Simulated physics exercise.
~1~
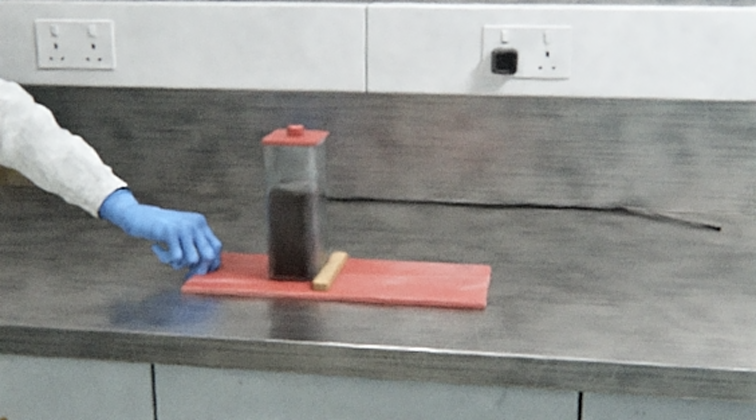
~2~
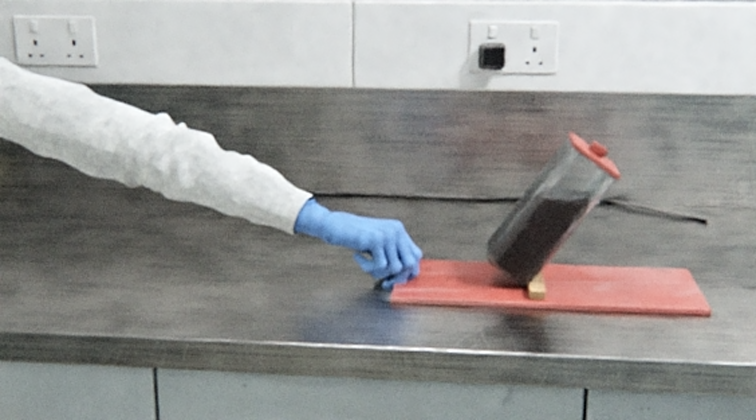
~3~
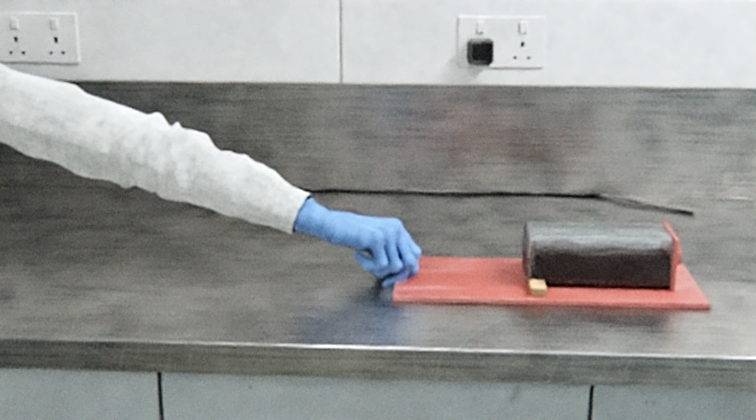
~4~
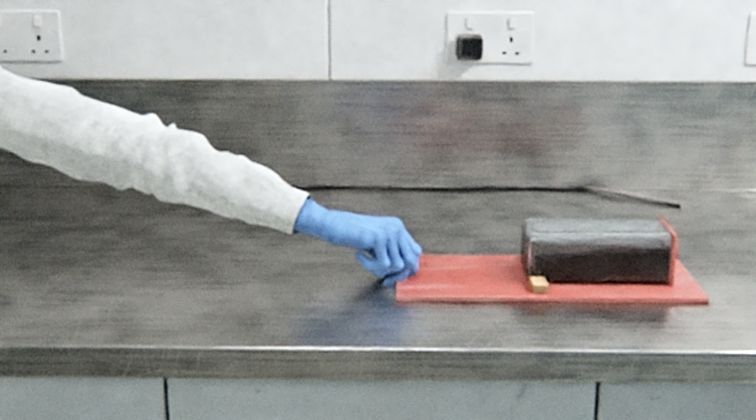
At first, a clear, closed canister with dark contents and a red lid stands upright on a red board, just behind a small wooden batten, while a blue-gloved hand holds the board's left end. The arm reaches across the metal worktop as the board slides to the right. The canister then tips rightward over the batten, its lid swinging toward the right. It topples completely and lands on its side along the board, with the lid still on and facing right. At the end it lies there, the hand still at the board's left end, as the view drifts slightly sideways.
